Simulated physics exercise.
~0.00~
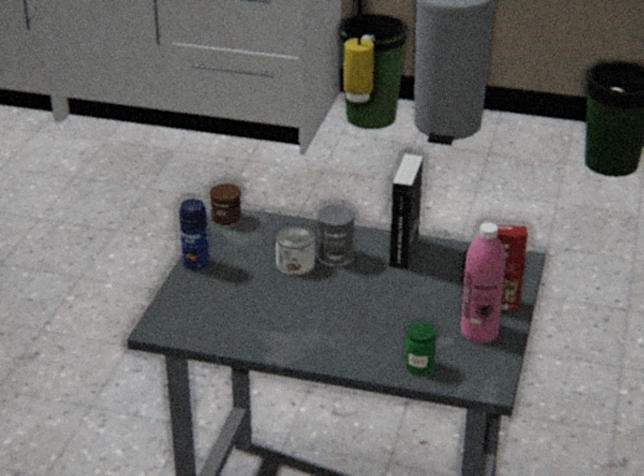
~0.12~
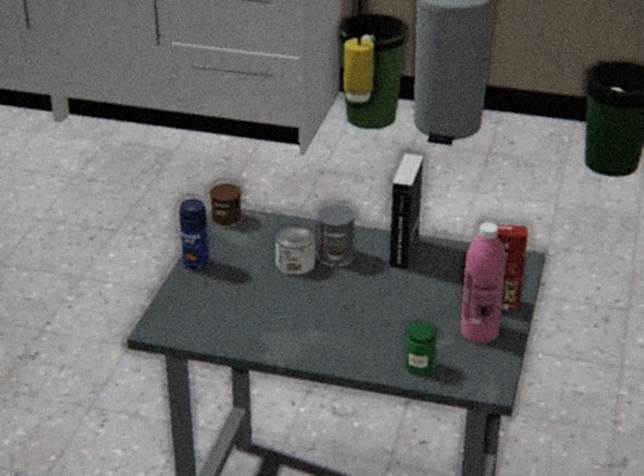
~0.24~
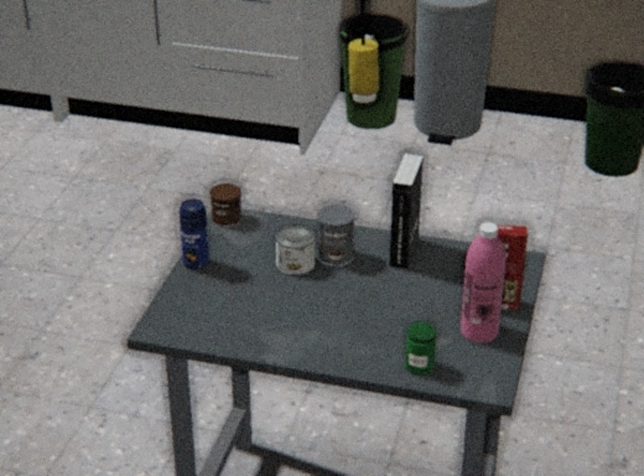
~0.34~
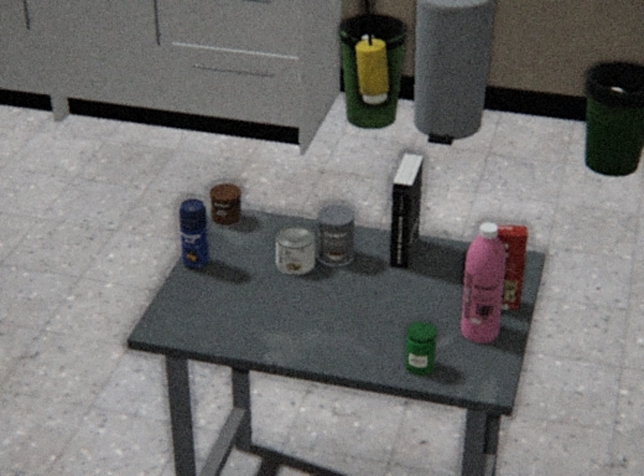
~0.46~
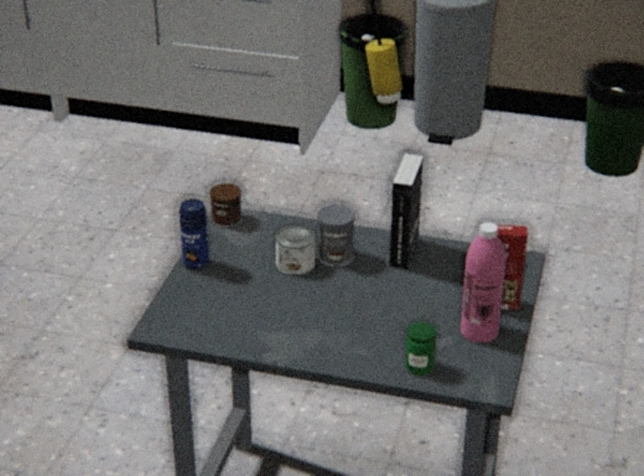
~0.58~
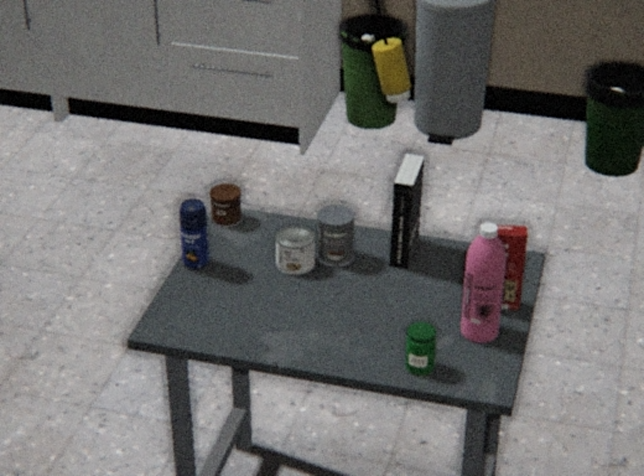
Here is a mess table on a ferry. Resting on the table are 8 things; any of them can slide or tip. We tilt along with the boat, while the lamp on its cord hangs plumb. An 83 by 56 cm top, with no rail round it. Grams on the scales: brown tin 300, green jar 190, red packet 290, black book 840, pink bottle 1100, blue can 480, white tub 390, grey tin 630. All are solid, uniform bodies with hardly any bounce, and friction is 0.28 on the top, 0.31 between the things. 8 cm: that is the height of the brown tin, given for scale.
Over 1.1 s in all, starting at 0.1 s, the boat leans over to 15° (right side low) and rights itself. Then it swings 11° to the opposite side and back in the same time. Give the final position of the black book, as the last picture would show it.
The black book ends up near (477, 256).
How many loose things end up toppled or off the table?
I make it 1.
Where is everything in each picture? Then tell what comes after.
Boat level; black book (406, 212); brown tin (226, 206), in the first frame.
Boat level; red packet (502, 268); pink bottle (484, 281), in the second frame.
Floor tilted 2°, right side down; blue can (194, 235); white tub (295, 250), in the third frame.
Floor tilted 6°, right side down; grey tin (336, 236); brown tin (226, 206), in the fourth frame.
Floor tilted 11°, right side down; green jar (421, 349); red packet (502, 268), in the fifth frame.
Floor tilted 14°, right side down; black book (407, 212); pink bottle (484, 281), in the sixth frame.
By 0.88 s, floor tilted 9°, right side down; black book rocked 30° off its seat near (432, 217).
By 0.98 s, floor tilted 5°, right side down; black book rocked 65° off its seat near (455, 236).
By 1.08 s, floor tilted 2°, right side down; black book on its side near (473, 255).
When it is over (2.8 s), lying over on the table, black book; the other 7 within 5 cm of the start. In the last view, black book near (477, 255).
